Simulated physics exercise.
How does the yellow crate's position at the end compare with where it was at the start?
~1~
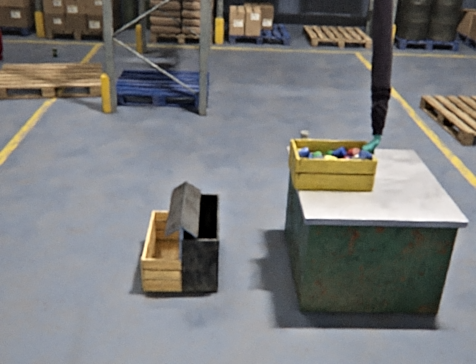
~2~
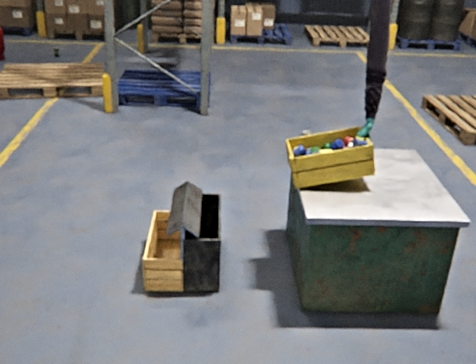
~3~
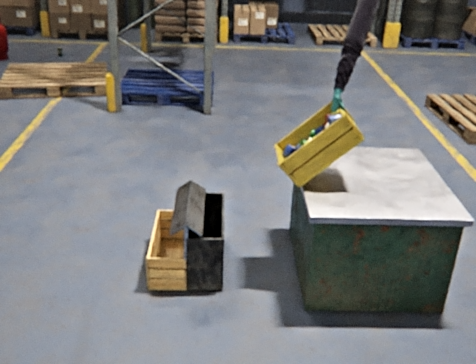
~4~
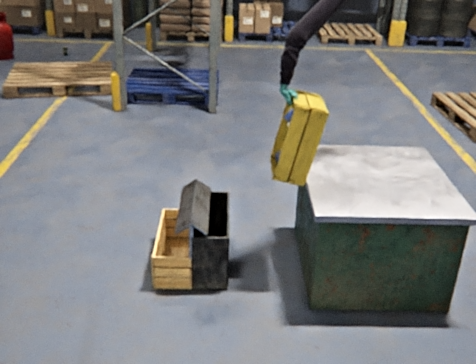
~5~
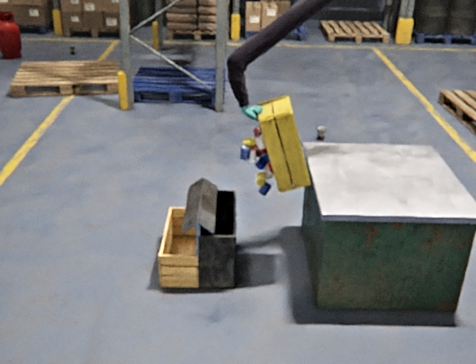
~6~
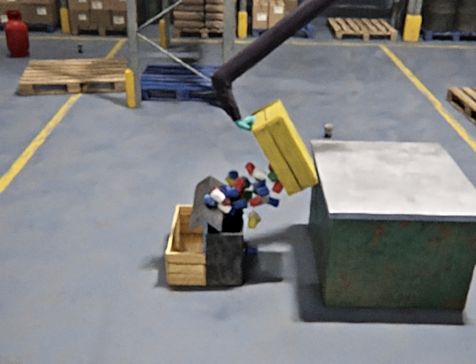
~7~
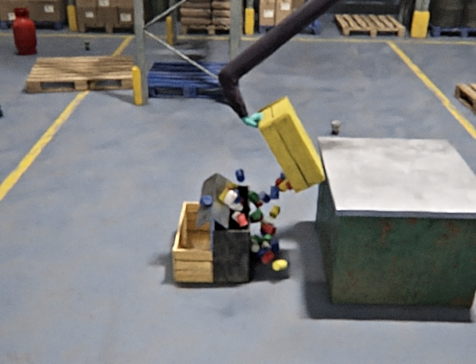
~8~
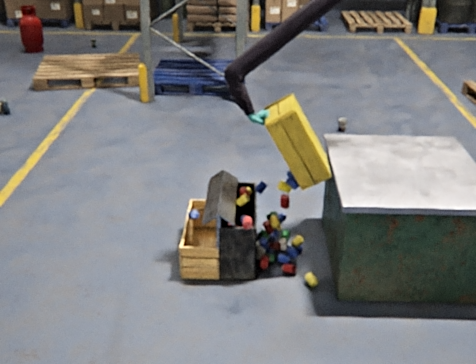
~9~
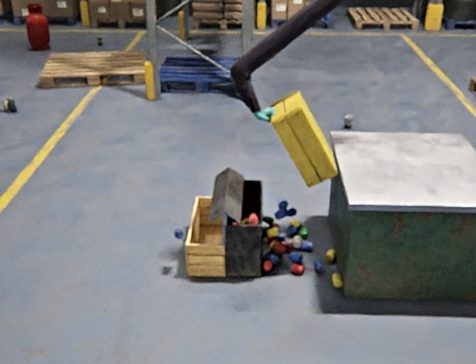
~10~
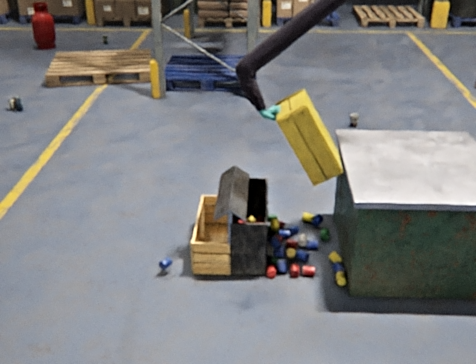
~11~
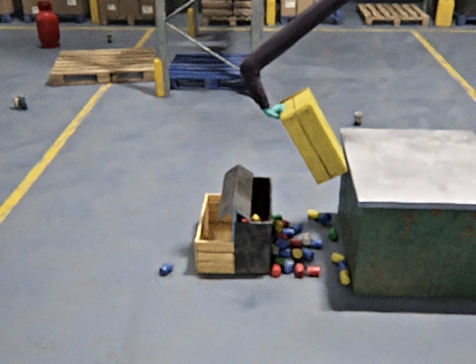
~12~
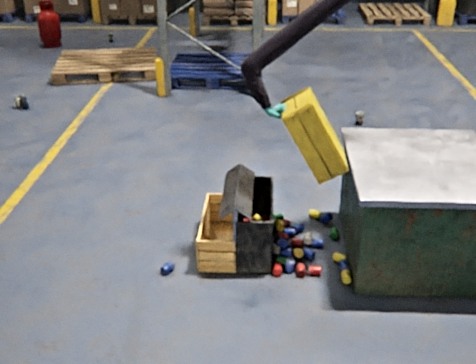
At the start it sits level on top of the bench, full of colourful jars. By the end the arm is holding it steeply tipped over, just off the bench's left edge and slightly higher and further left in view.
